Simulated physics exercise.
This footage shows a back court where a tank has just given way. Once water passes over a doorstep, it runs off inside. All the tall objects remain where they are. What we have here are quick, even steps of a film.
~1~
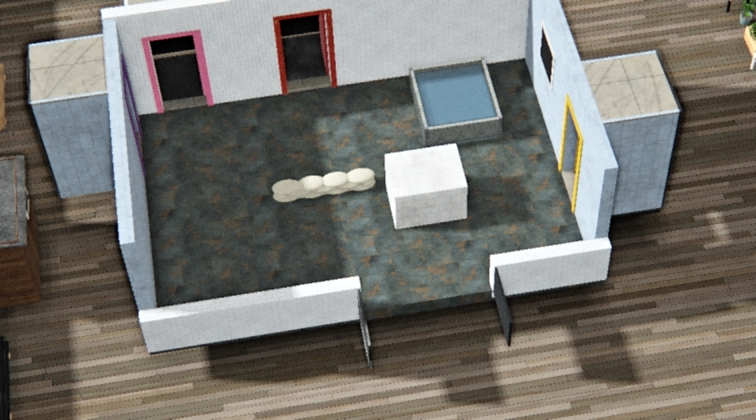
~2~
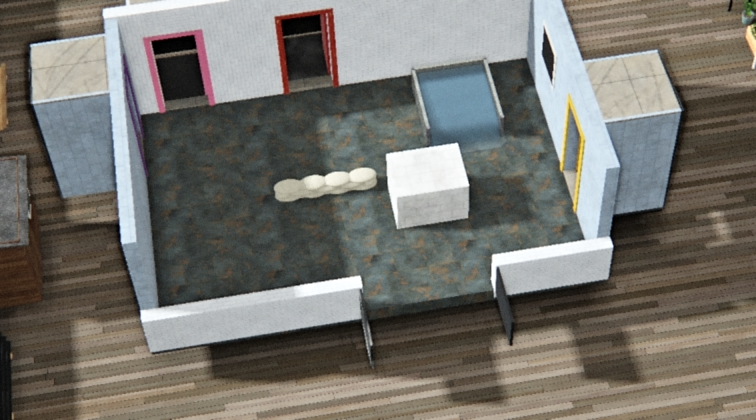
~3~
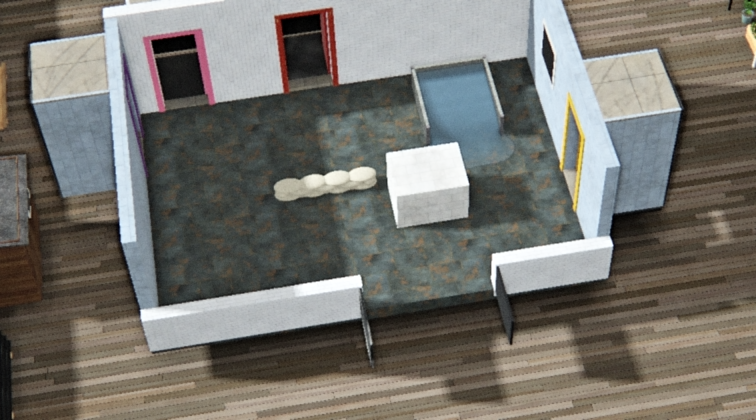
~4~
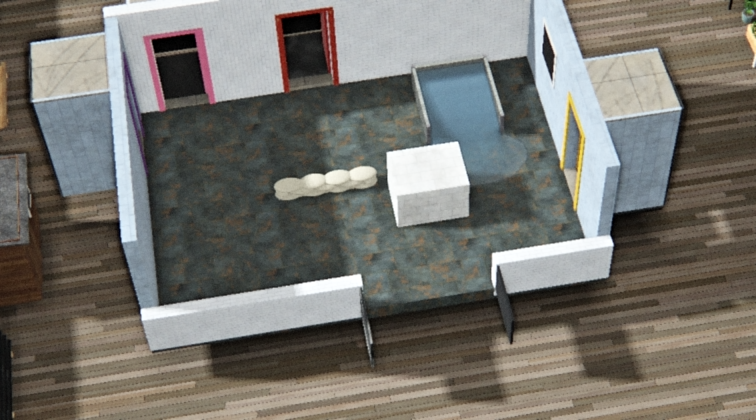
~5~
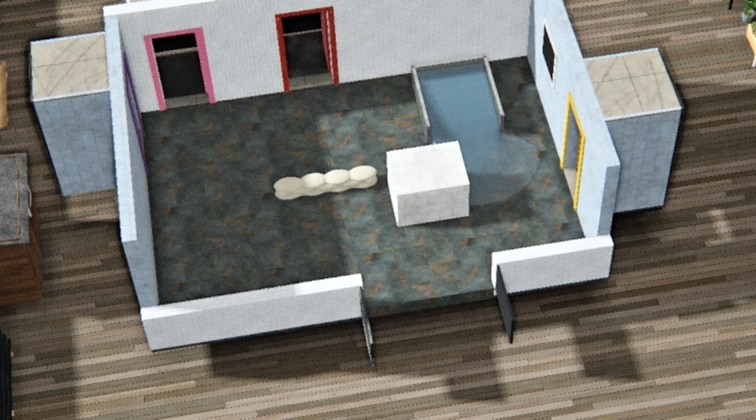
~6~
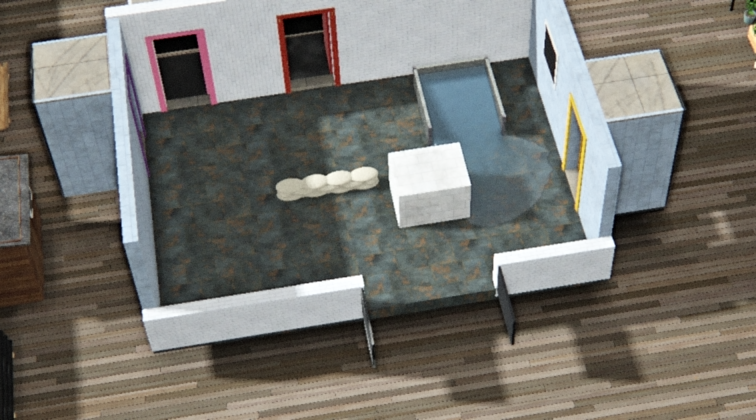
Water pouring from the opened front of a tank and spreading across a dark floor, past a white block, inside a walled court.
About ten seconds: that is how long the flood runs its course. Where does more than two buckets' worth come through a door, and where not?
My prediction: The yellow door will top two buckets; the pink door will not top two buckets; the purple door will not top two buckets; the red door will not top two buckets.
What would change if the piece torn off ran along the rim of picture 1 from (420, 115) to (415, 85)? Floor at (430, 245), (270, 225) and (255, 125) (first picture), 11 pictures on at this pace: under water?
Untouched, untouched, submerged.
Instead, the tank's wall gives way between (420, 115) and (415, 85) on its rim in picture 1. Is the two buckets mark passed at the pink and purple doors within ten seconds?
Lab note: Pink tops the threshold; purple sits below the threshold.
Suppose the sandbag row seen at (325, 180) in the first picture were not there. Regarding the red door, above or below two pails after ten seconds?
On the rerun the red stays inside the limit.
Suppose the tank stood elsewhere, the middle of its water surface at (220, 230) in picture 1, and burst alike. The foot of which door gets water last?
It's the door marked red.
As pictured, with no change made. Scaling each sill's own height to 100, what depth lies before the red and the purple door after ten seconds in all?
Roughly 10 and 10 %.
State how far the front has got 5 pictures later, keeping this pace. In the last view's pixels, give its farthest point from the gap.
(555, 268).
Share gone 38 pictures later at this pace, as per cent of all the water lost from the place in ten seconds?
Estimate: 75 %.
A moment on, water covers 20 % of the floor; the yellow door wet at the sill, nothing in, the pink door not reached, the purple door not reached, the red door not reached.
Next, water covers 25 % of the floor; the yellow door under two buckets in, the pink door not reached, the purple door not reached, the red door not reached.
Then, water covers 35 % of the floor; the yellow door under two buckets in, the pink door not reached, the purple door not reached, the red door wet at the sill, nothing in.
Later, water covers 45 % of the floor; the yellow door over two buckets in, the pink door wet at the sill, nothing in, the purple door not reached, the red door wet at the sill, nothing in.
In the end, water covers 65 % of the floor; the yellow door over two buckets in, the pink door wet at the sill, nothing in, the purple door wet at the sill, nothing in, the red door wet at the sill, nothing in.
